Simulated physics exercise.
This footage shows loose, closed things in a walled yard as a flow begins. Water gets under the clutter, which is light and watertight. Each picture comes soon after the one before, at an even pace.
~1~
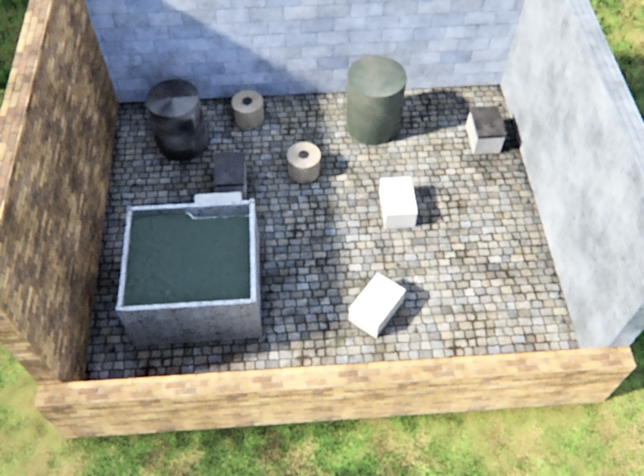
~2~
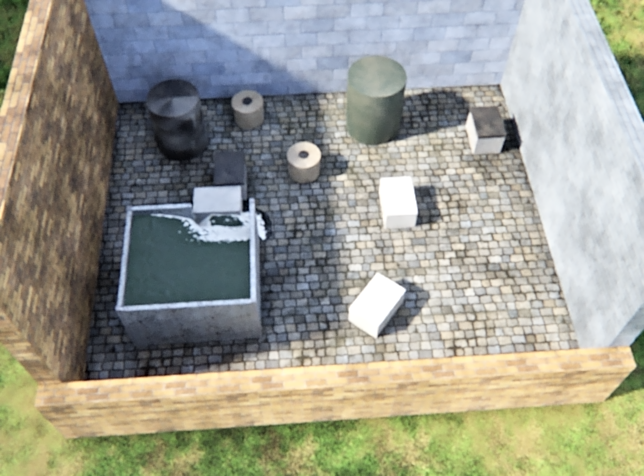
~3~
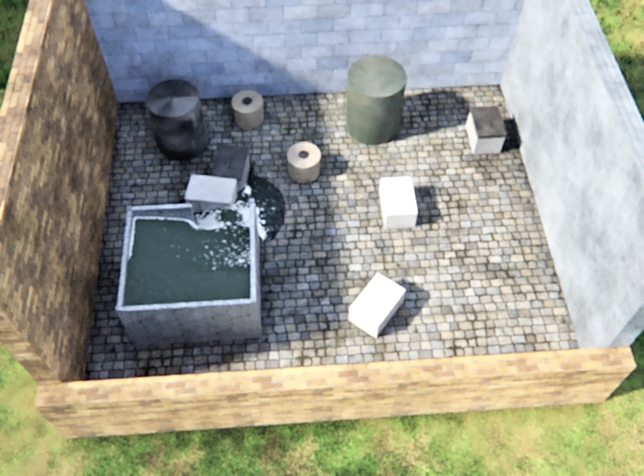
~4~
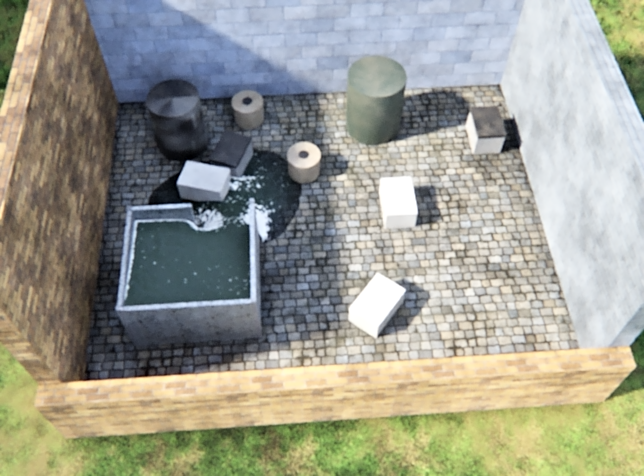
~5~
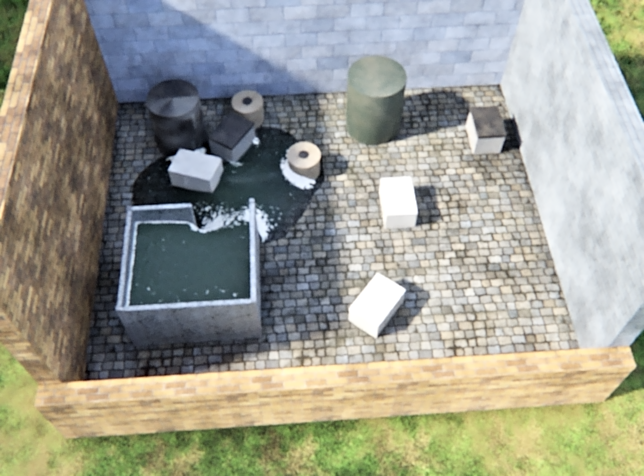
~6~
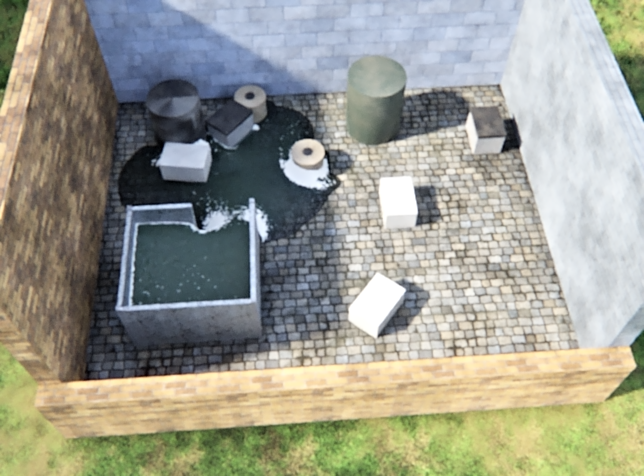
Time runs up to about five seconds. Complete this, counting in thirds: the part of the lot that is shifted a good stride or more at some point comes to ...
It comes to at least two thirds.
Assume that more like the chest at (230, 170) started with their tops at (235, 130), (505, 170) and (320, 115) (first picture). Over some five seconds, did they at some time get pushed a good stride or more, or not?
Results - 1: Ends up far away; 2: Doesn't go far; 3: Ends up far away.
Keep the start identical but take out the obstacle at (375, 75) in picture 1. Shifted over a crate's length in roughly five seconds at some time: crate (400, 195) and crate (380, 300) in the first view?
Taking them in order, the first sits tight and the second sits tight.
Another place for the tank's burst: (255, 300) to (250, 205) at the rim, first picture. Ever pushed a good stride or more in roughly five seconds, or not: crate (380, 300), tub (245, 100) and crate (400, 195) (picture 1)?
In the order asked: Goes the distance, then never gets that far, then goes the distance.
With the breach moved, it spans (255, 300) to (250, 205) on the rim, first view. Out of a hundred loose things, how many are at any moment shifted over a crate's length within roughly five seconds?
Near 40 %.
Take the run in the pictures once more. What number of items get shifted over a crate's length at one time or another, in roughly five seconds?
Tally: 6.
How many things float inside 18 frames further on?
3.
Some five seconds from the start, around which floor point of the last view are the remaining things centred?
Near (327, 257).
A moment on, 3 of 7 are well off their spots; 0 afloat.
Next, 4 of 7 are well off their spots; 3 afloat.
Later, 4 of 7 are well off their spots; 3 afloat.
In the end, 6 of 7 are well off their spots, and 6 have been at some point; 2 afloat.
